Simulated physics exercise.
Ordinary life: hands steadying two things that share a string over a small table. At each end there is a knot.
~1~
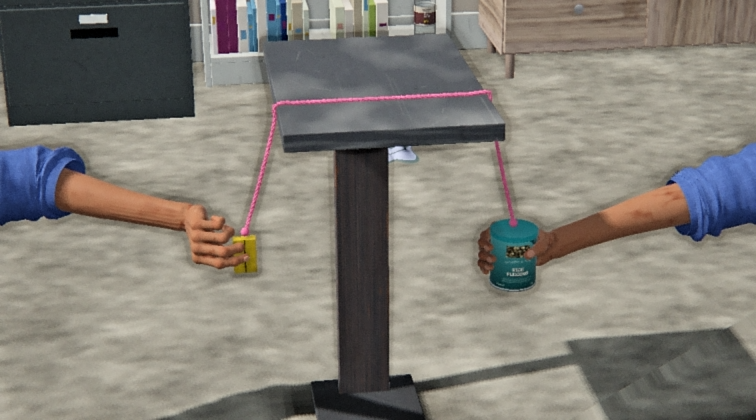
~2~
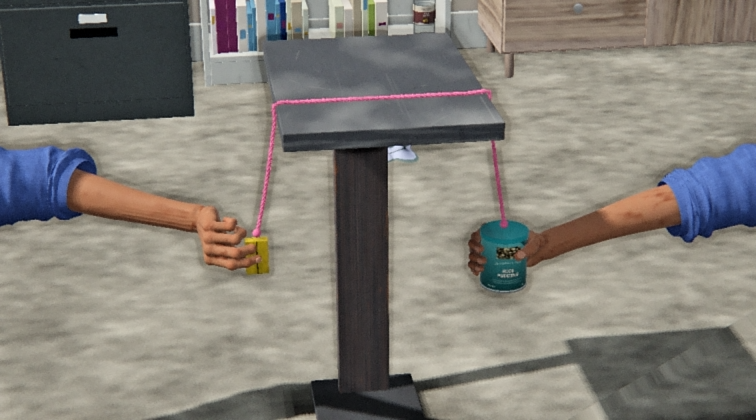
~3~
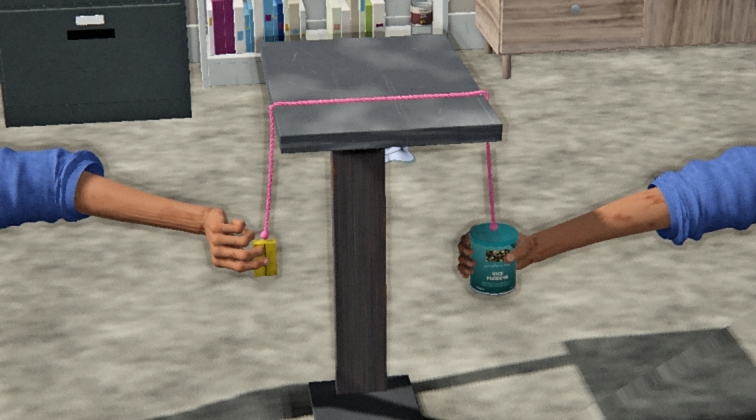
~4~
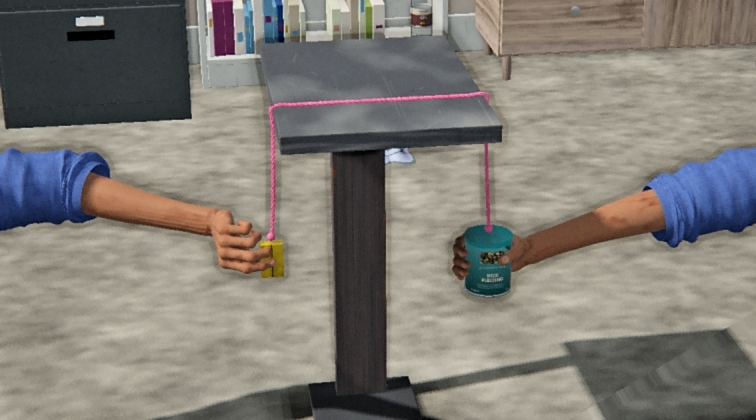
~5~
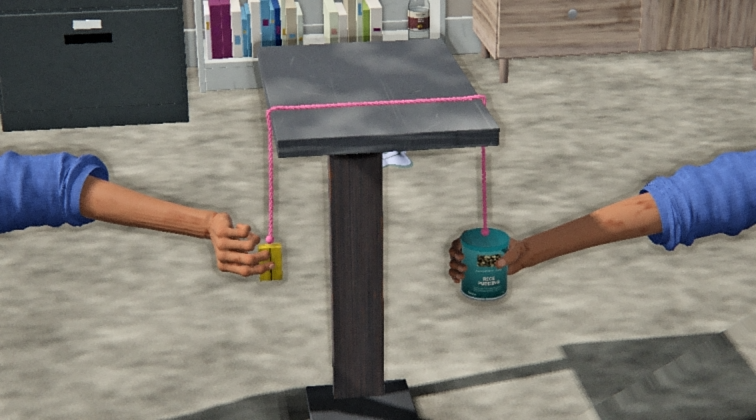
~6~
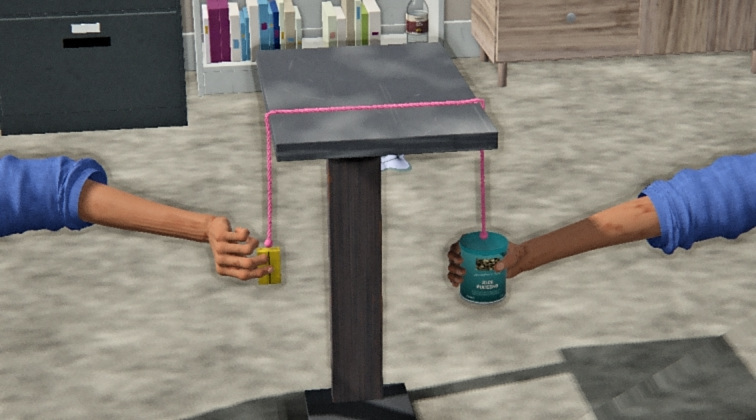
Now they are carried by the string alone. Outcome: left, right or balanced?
It travels right.
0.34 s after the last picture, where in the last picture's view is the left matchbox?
Near (244, 130).
Then, 0.34 s after the last picture, left matchbox higher near (244, 130); right tin lower near (479, 376).
Then, 0.62 s after the last picture, left matchbox pulled up onto the top near (509, 31); right tin down on the floor.
Then, 0.90 s after the last picture, left matchbox down on the floor; right tin down on the floor.
At rest, left matchbox down on the floor; right tin down on the floor. The string runs down on the right.
